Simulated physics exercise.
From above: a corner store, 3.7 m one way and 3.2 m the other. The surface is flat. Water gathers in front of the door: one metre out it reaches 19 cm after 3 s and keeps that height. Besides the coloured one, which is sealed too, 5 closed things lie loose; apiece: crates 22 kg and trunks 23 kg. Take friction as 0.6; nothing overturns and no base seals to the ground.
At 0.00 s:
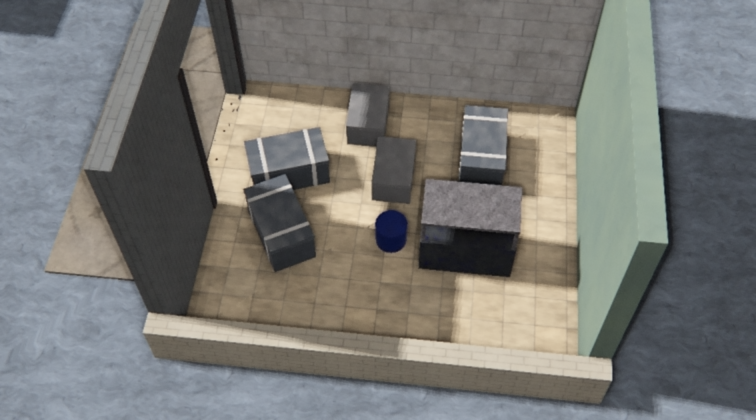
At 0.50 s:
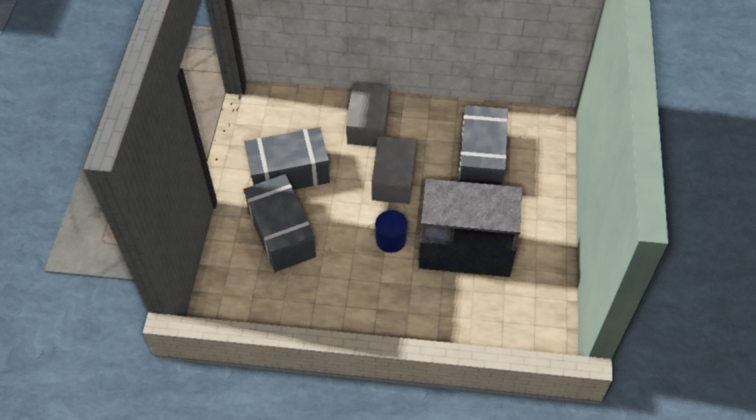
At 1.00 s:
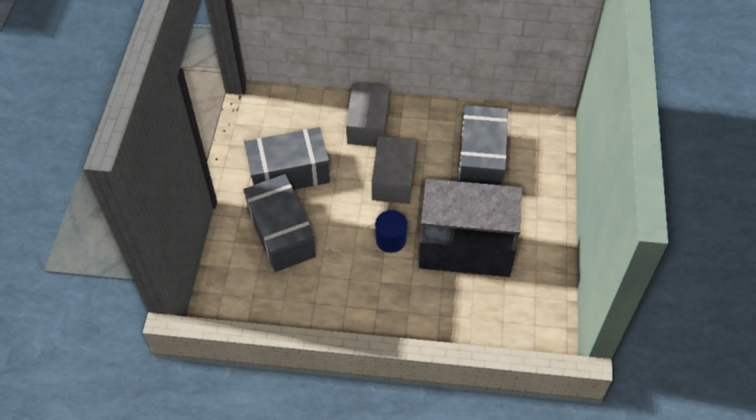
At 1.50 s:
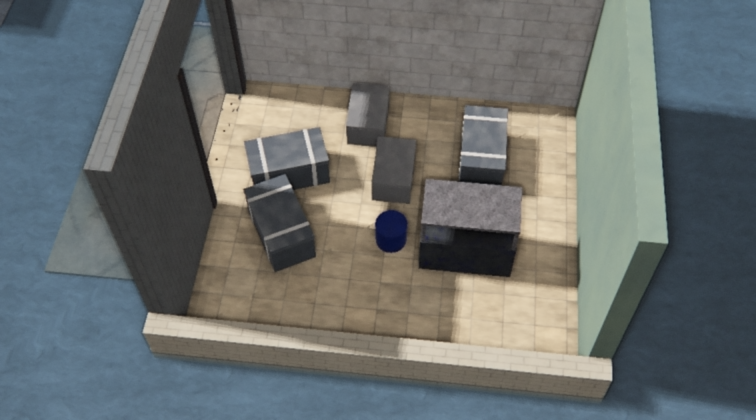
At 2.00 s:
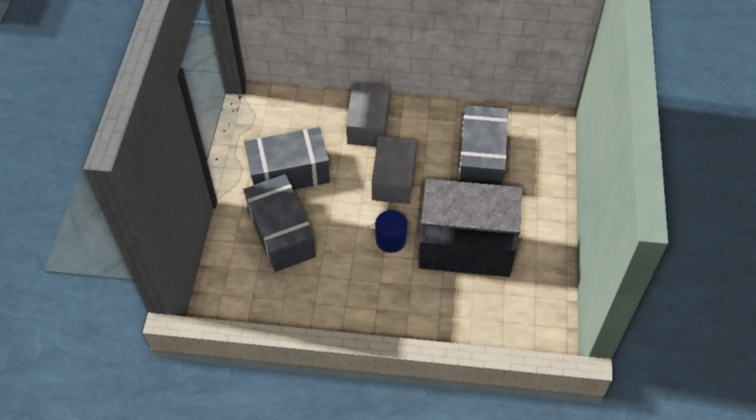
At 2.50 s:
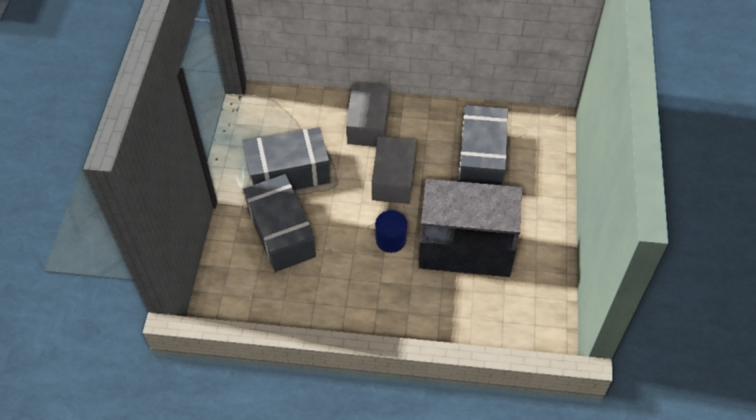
To begin with, a small open-topped store seen from above holds a blue pail, dark crates and trunks on a dry tiled floor, while water spreads over the ground outside. The water then covers the slab by the doorway at left and spreads inside around the nearest trunk, while nothing visibly shifts.
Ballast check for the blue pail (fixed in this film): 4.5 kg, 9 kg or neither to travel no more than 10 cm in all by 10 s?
I expect that neither load is enough.
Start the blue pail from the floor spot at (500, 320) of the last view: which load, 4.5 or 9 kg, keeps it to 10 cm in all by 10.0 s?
Neither holds.
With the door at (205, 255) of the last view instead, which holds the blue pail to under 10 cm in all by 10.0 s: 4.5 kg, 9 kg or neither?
Then neither load is enough.
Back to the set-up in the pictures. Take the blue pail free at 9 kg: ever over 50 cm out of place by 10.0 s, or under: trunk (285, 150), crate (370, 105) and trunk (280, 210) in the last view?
In that order: Over, over, less.
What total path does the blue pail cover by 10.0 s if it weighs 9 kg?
About 80 cm.
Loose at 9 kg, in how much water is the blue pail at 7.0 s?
Roughly 6 cm.
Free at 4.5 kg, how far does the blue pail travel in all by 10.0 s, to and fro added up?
About 150 cm.
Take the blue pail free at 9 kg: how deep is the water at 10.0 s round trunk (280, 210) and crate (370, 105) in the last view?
Roughly 6 and 18 cm.
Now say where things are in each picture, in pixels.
In the first frame, the blue pail at (391, 224) rests on the ground; water covers 0.0 m2; 0 of 6 have shifted.
In the second frame, the blue pail at (391, 224) rests on the ground; water covers 0.0 m2; 0 of 6 have shifted.
In the third frame, the blue pail at (391, 224), on the bottom; 0.0 m2 under water; 0 of 6 have shifted.
In the fourth frame, the blue pail at (391, 224), on the bottom; water covers 0.0 m2; 0 of 6 have shifted.
In the fifth frame, the blue pail at (391, 224), on the bottom; water covers 0.1 m2; 0 of 6 have shifted.
In the sixth frame, the blue pail at (391, 224), on the bottom; 0.7 m2 under water; 0 of 6 have shifted.
After 3.5 s the blue pail would be 0 cm from its start with 4.5 kg and 0 cm from its start with 9 kg; 0 cm of water round it then.
After 4.5 s the blue pail would be 0 cm from its start with 4.5 kg and 0 cm from its start with 9 kg; 2 cm of water round it then.
After 7.0 s the blue pail would be 87 cm from its start with 4.5 kg and 17 cm from its start with 9 kg; 6 cm of water round it then.
After 10.0 s the blue pail would be 122 cm from its start with 4.5 kg and 71 cm from its start with 9 kg; 12 cm of water round it then.
